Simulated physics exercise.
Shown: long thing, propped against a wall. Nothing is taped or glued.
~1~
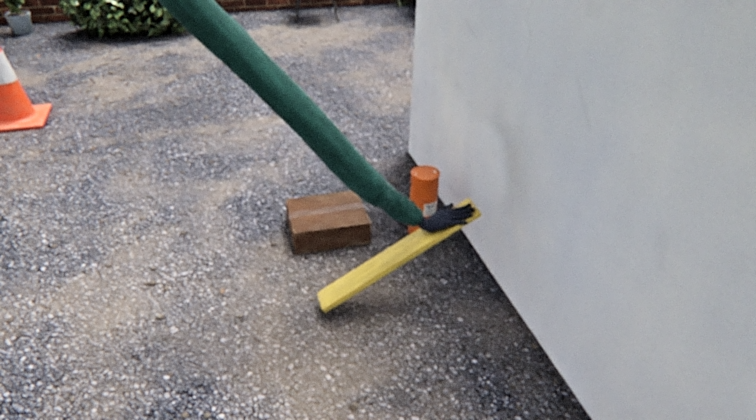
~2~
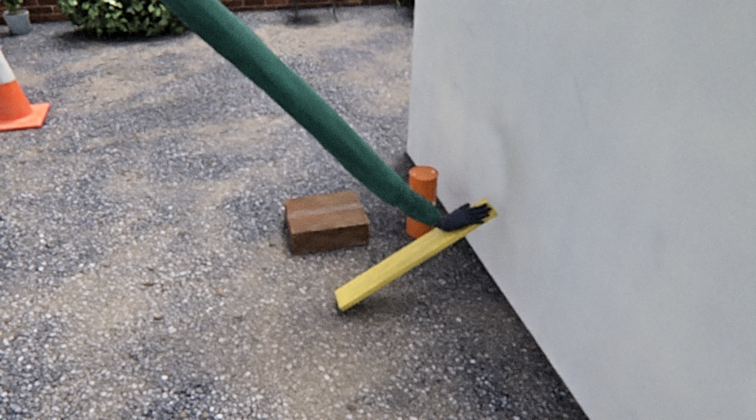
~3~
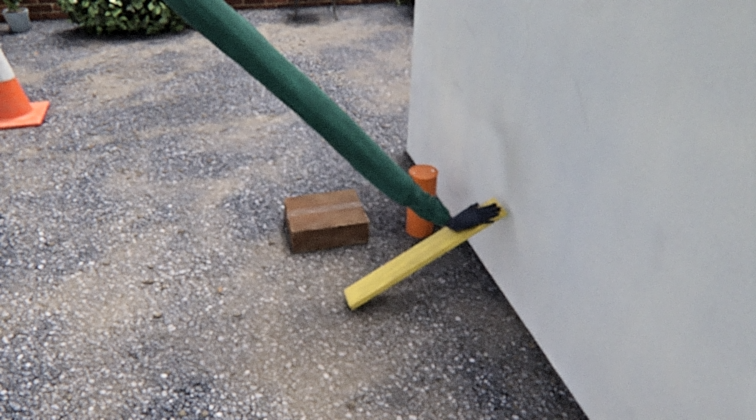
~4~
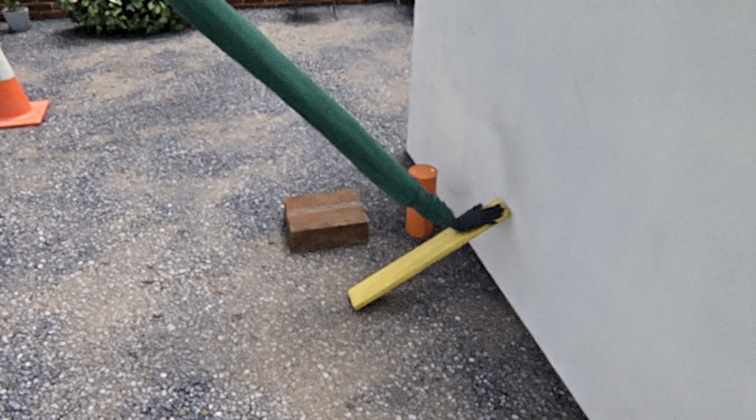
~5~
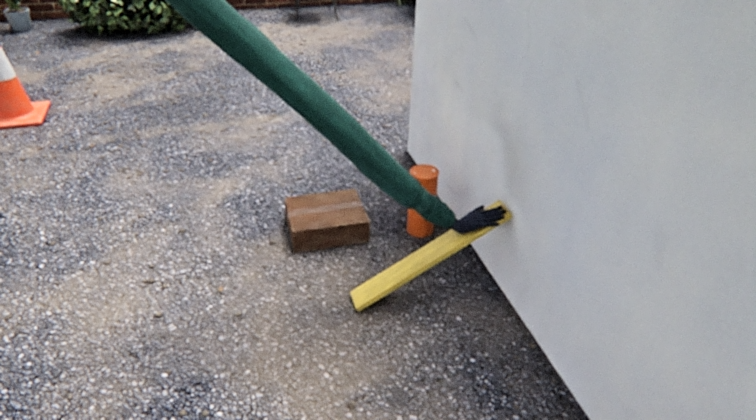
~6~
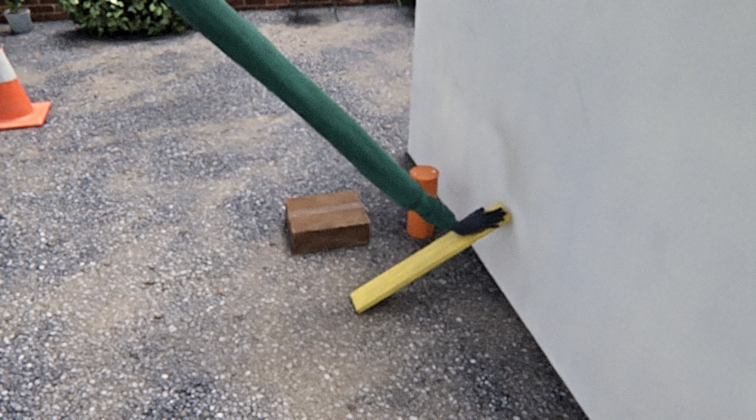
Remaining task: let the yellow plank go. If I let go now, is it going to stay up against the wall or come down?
It'll come down.
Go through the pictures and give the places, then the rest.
In the first picture, on its way; yellow plank (397, 255); orange canister (423, 202).
In the second picture, on its way; yellow plank (414, 254); orange canister (422, 203).
In the third picture, on its way; yellow plank (423, 253); orange canister (422, 201).
In the fourth picture, on its way; yellow plank (427, 254); orange canister (421, 201).
In the fifth picture, leant on the wall, still held; yellow plank (429, 256); orange canister (422, 201).
In the sixth picture, leant on the wall, still held; yellow plank (430, 257); orange canister (422, 202).
Then, 0.30 s after the last picture, yellow plank 12° lower than it was left near (422, 271).
Then, 0.40 s after the last picture, yellow plank 29° lower than it was left near (414, 292).
At rest, moved from the start, yellow plank; the other 2 in place. Seen from the same camera at the end, yellow plank near (414, 293). The plank slips out.
